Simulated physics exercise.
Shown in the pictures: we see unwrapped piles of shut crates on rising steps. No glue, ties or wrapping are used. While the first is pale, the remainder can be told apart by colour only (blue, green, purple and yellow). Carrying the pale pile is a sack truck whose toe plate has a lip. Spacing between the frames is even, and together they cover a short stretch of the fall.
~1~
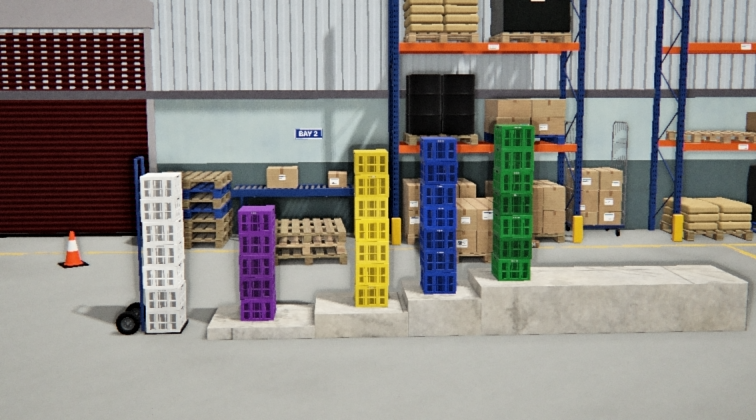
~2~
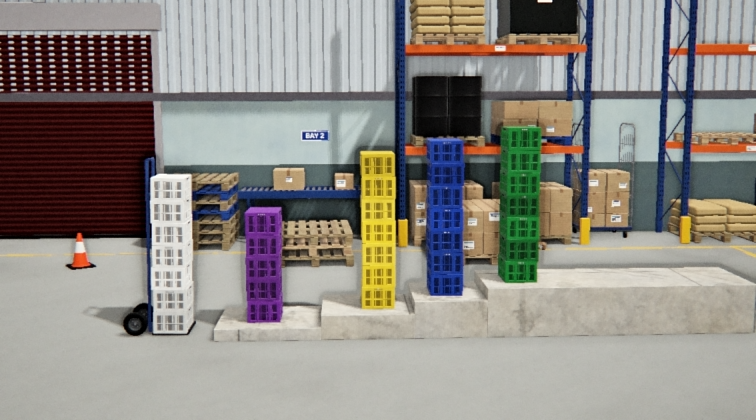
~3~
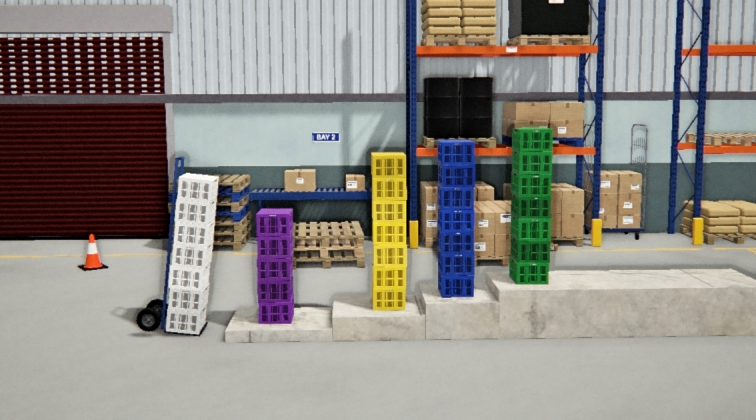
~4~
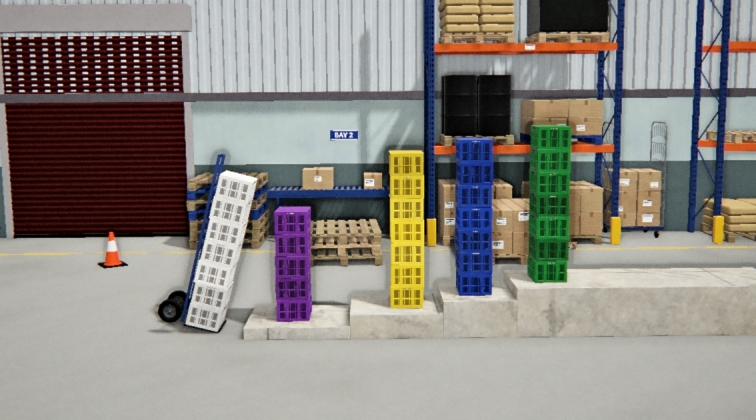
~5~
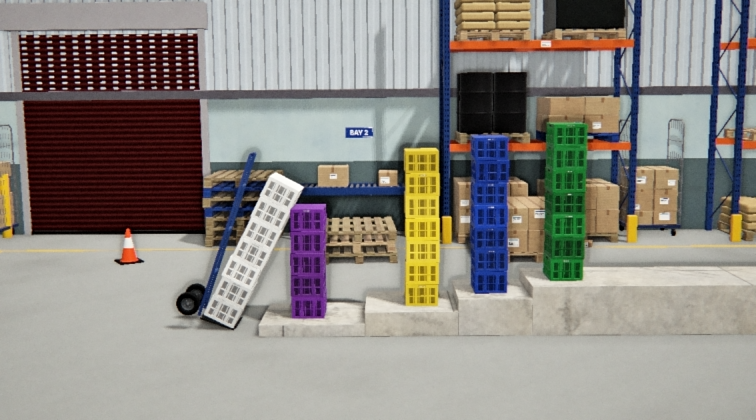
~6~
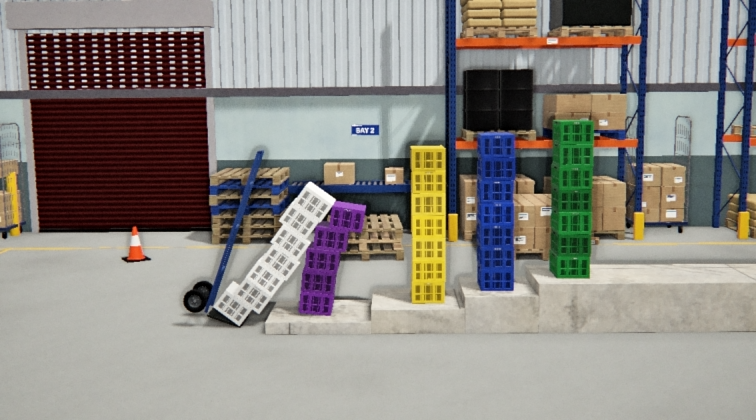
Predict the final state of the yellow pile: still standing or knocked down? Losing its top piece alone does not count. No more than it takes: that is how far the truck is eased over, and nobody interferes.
When it all settles, that pile is still mostly there.
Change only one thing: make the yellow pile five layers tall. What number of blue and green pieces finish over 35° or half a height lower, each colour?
Tally: Blue = 0; green = 0.
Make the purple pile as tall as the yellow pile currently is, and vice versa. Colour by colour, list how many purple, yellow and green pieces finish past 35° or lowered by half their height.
Colour by colour: Purple 7; yellow 2; green 7.
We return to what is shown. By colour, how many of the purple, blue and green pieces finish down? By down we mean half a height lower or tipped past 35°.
Tally: Purple = 4, blue = 0, green = 0.
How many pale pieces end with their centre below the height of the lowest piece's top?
I make it 1 all told.
Soon after the last picture, 7 of the pale pile down; none of the 7 yellow crates down (0 of 26 in all colours); top yellow crate unmoved; top purple crate leaning clearly.
A little later, 7 of the pale pile down; none of the 7 yellow crates down (5 of 26 in all colours); top yellow crate unmoved; top purple crate leaning well over, about its own height lower.
Later still, 7 of the pale pile down; none of the 7 yellow crates down (4 of 26 in all colours); top yellow crate leaning barely; top purple crate leaning well over, some two heights lower.
At rest, 7 of the pale pile down; none of the 7 yellow crates down (4 of 26 in all colours); top yellow crate leaning clearly; top purple crate leaning well over, some two heights lower. As the last picture would show them, middles, top yellow crate near (464, 159), top purple crate near (409, 250).
